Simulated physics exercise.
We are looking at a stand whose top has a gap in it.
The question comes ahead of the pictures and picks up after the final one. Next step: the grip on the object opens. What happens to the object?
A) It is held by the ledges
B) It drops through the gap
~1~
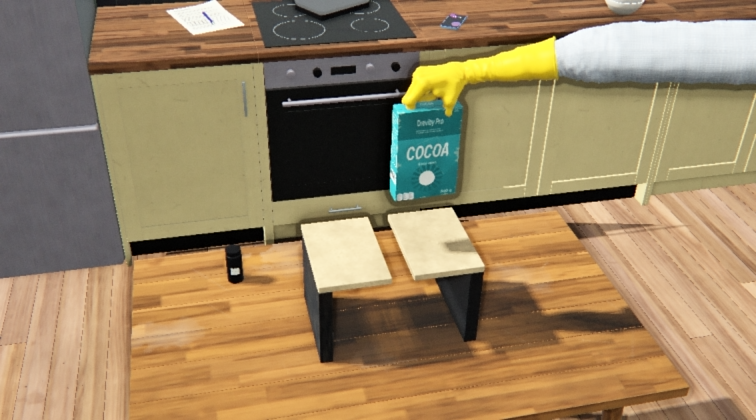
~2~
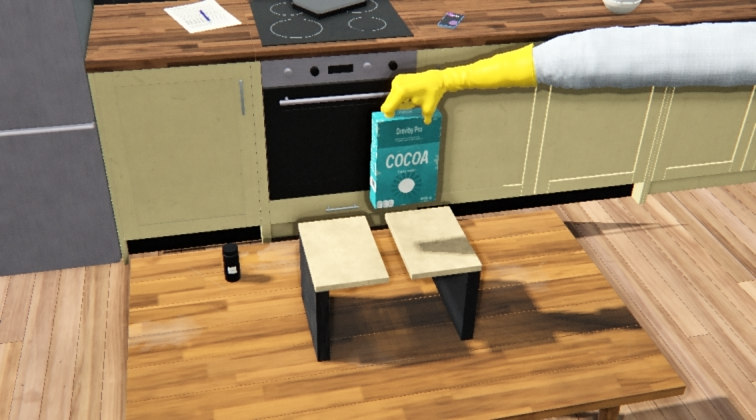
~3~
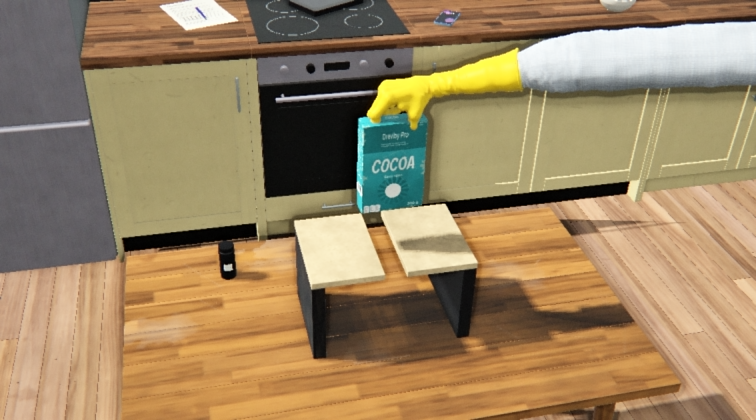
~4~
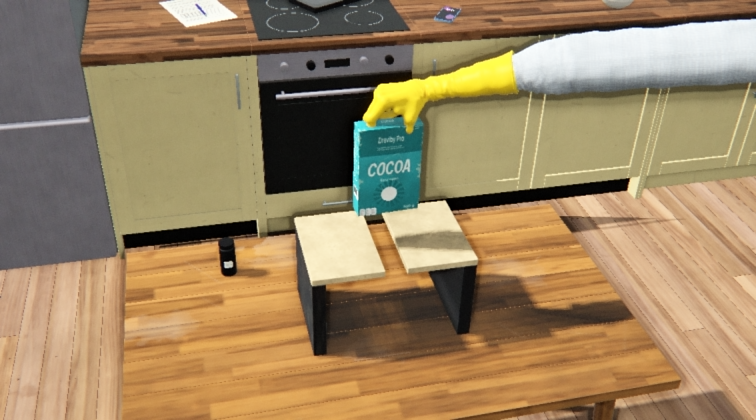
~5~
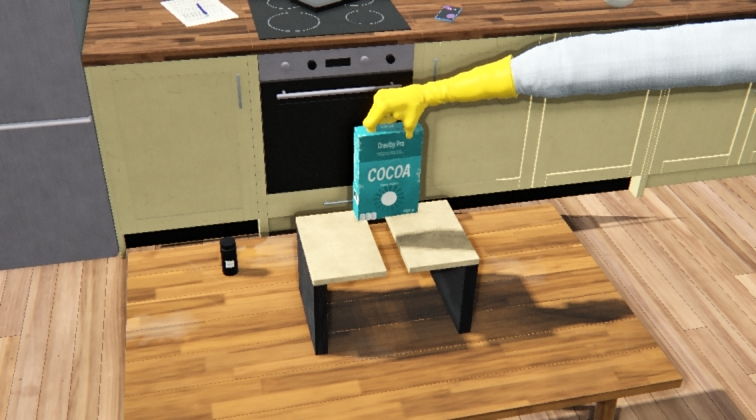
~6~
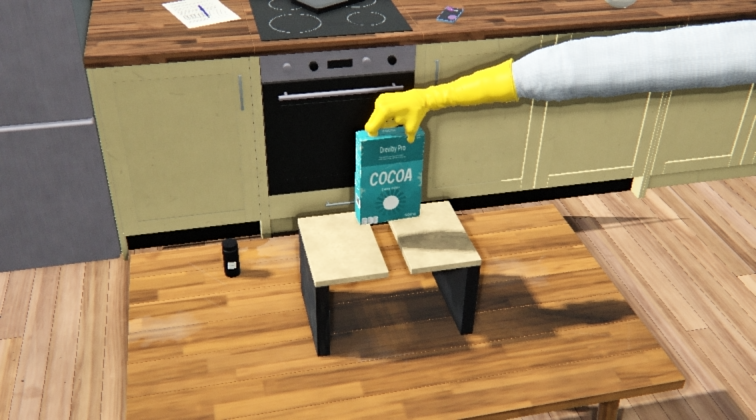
It is held by the ledges.
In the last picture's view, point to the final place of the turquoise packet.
It ends up near (388, 199).
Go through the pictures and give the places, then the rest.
On its way; turquoise packet (425, 151); black shaker (234, 264), in the first picture.
On its way; turquoise packet (405, 158); black shaker (231, 263), in the second picture.
On its way; turquoise packet (391, 164); black shaker (227, 260), in the third picture.
On its way; turquoise packet (388, 167); black shaker (228, 257), in the fourth picture.
On its way; turquoise packet (387, 172); black shaker (229, 257), in the fifth picture.
Held still over the gap; turquoise packet (389, 176); black shaker (231, 258), in the sixth picture.
Then, 0.20 s later than the last frame, turquoise packet moved a little near (388, 195).
Then, 0.40 s later than the last frame, turquoise packet moved a little near (388, 199).
When it is over, moved from the start, turquoise packet; black shaker as before. End places, in pixels of the last picture, turquoise packet near (388, 199). The packet is caught.
